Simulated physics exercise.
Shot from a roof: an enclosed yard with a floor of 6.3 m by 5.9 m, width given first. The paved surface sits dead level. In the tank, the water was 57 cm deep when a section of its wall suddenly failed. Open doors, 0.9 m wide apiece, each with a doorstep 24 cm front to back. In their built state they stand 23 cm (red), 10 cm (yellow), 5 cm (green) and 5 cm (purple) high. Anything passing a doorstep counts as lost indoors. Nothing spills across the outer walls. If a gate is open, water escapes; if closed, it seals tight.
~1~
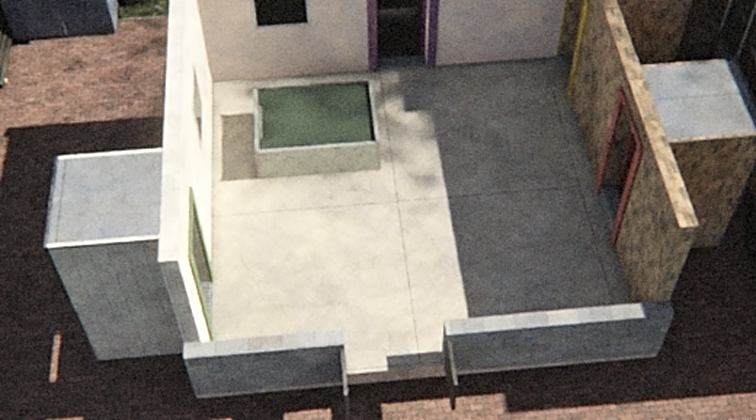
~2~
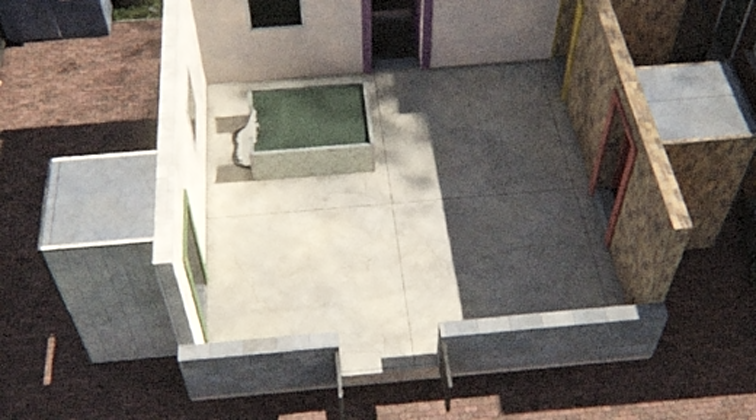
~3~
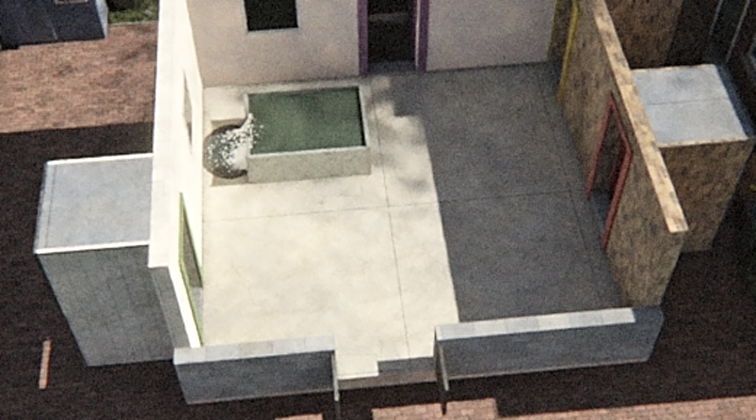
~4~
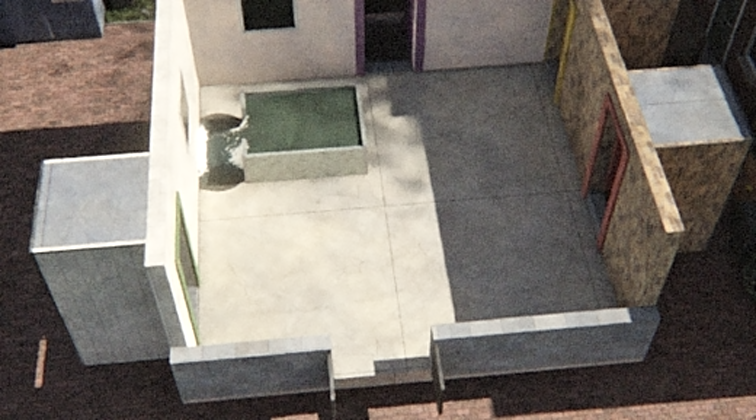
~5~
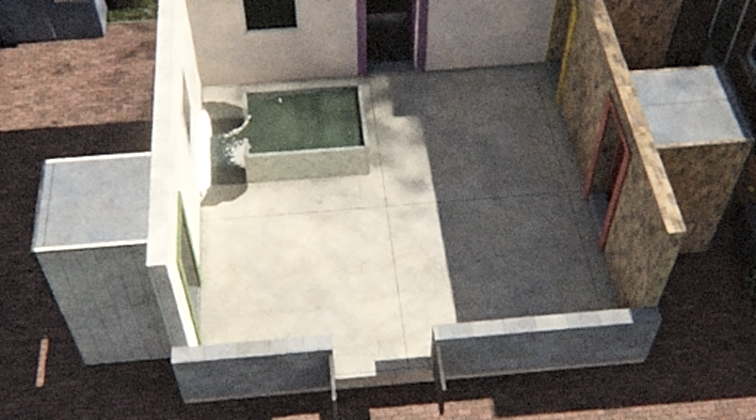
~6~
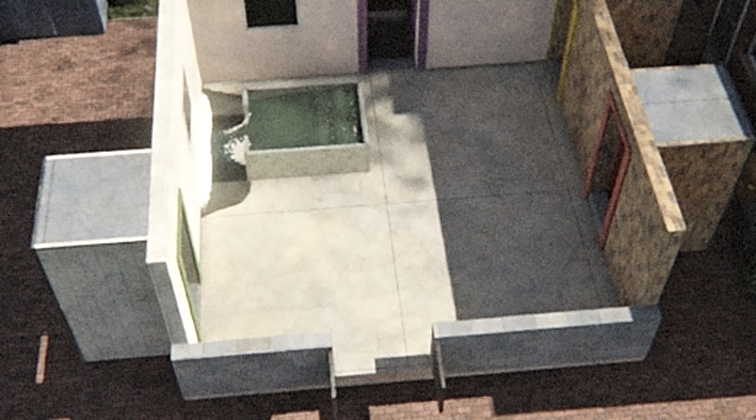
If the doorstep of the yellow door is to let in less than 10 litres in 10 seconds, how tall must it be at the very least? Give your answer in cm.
At the very least, close to 11 cm.
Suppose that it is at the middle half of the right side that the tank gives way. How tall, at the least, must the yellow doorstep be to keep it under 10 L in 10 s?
Near 20 cm.
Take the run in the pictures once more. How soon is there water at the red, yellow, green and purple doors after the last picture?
Red: 5.5 s; yellow: 3.2 s; green: 0.8 s; purple: 1.6 s.
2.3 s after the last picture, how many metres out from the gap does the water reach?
The front sits around 4.6 m out.
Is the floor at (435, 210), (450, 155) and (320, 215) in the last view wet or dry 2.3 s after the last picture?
In order: Untouched, untouched, soaked.
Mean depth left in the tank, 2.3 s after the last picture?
Near 28 cm, averaged.
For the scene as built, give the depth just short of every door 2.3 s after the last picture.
In cm - red: 0, yellow: 0, green: 3, purple: 3.
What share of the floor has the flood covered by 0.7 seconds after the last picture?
Around 10 per cent of the free floor.
Then, 0.7 s after the last picture water covers 10 % of the floor, deepest (42 cm) near (202, 148); it has not reached the yellow door.
Then, 2.3 s after the last picture water covers 40 % of the floor, deepest (25 cm) near (202, 88); it has not reached the yellow door.
Then, 9.3 s after the last picture water covers 85 % of the floor, deepest (9 cm) near (202, 156); 6 cm at the yellow door, 16 litres in over its 10 cm doorstep.
At the yellow door as built, the water peaked near 16 cm, 3.7 s after the last picture.
With a doorstep of 9.5 cm, 20 litres would have come in within the 10 s; with 13 cm, 4 litres. So under 10 litres takes about 11 cm.
